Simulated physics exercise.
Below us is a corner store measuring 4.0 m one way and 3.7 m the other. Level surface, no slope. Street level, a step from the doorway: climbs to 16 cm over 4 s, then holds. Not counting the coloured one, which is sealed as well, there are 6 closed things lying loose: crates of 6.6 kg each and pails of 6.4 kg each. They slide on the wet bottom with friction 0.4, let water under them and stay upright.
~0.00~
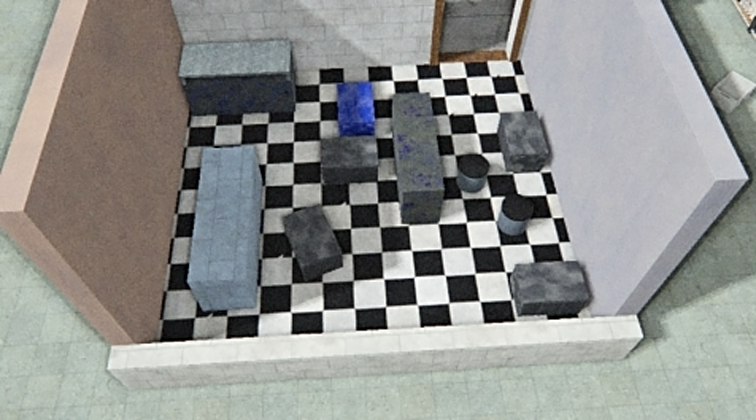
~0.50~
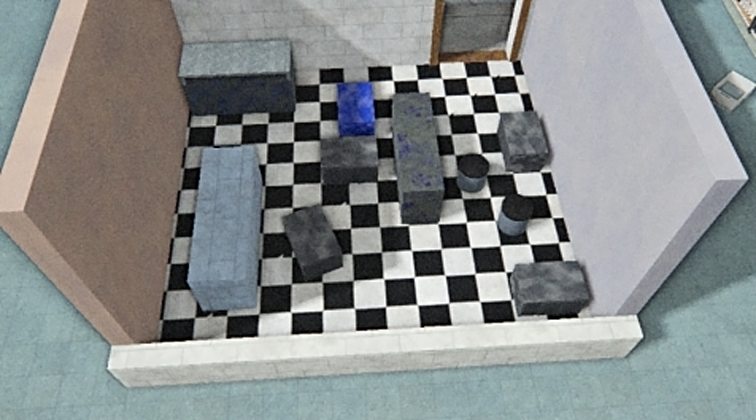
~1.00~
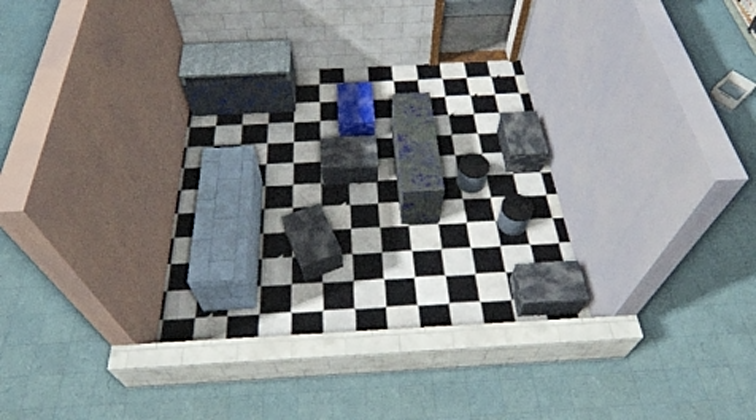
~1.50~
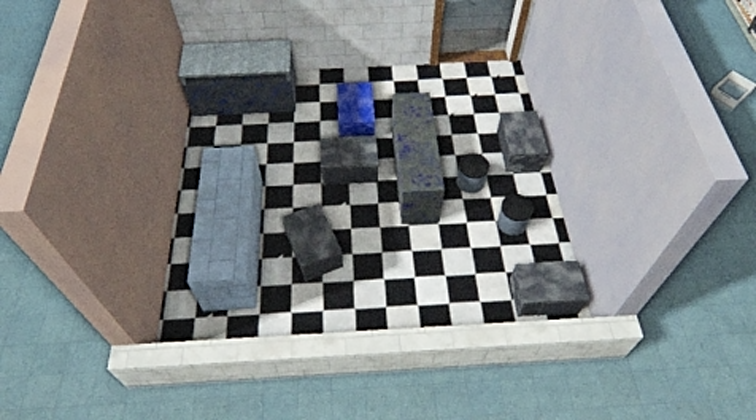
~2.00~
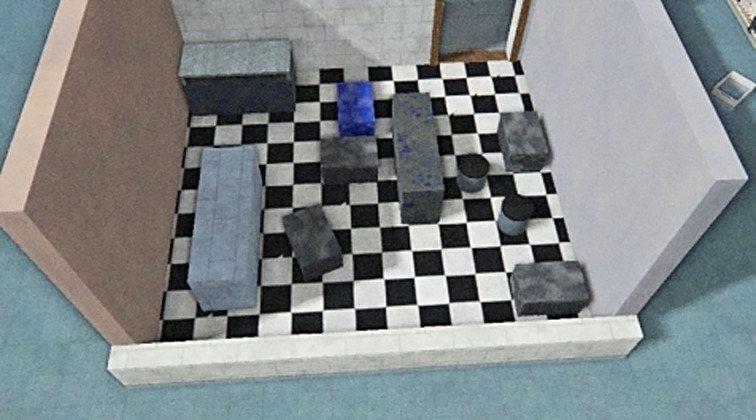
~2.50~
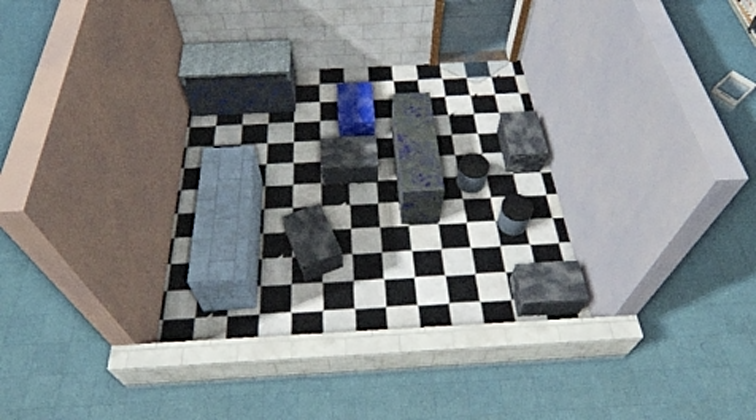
A checkered-floor store stays still as water spreads outside and just enters at the doorway.
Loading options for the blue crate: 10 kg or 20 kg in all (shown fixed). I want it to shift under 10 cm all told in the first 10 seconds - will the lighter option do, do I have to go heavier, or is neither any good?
The lighter option will do.
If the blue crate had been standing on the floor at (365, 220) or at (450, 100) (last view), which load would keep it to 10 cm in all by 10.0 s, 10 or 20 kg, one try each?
Log: Try 1 the lighter pick works; try 2 neither pick works.
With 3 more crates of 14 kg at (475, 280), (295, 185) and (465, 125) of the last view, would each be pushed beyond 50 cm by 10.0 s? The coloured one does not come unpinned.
First: Beyond the limit; second: Inside the limit; third: Beyond the limit.
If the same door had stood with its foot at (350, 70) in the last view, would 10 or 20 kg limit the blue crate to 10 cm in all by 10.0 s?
So neither mass does it.
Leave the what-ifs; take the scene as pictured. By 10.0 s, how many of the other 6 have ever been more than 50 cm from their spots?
The total is 4.
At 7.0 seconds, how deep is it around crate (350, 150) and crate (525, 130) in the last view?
Around 1 cm and 6 cm.
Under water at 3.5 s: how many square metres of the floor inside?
Somewhere around 1.5 m2, roughly.
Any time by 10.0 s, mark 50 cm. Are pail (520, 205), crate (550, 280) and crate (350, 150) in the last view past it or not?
Respectively: Exceeded, exceeded, not exceeded.
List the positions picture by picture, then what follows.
The blue crate at (355, 102), on the bottom; water covers 0.0 m2; 0 of 7 have shifted, in the first picture.
The blue crate at (355, 102), on the bottom; 0.0 m2 under water; 0 of 7 have shifted, in the second picture.
The blue crate at (355, 102), on the bottom; 0.0 m2 under water; 0 of 7 have shifted, in the third picture.
The blue crate at (355, 102), on the bottom; 0.0 m2 under water; 0 of 7 have shifted, in the fourth picture.
The blue crate at (355, 102), on the bottom; water covers 0.0 m2; 0 of 7 have shifted, in the fifth picture.
The blue crate at (355, 102), on the bottom; 0.2 m2 under water; 0 of 7 have shifted, in the sixth picture.
After 3.5 s the blue crate would be 0 cm from its start with 10 kg and 0 cm from its start with 20 kg; 0 cm of water round it then.
After 4.5 s the blue crate would be 0 cm from its start with 10 kg and 0 cm from its start with 20 kg; 1 cm of water round it then.
After 7.0 s the blue crate would be 0 cm from its start with 10 kg and 0 cm from its start with 20 kg; 2 cm of water round it then.
After 10.0 s the blue crate would be 0 cm from its start with 10 kg and 0 cm from its start with 20 kg; 2 cm of water round it then.
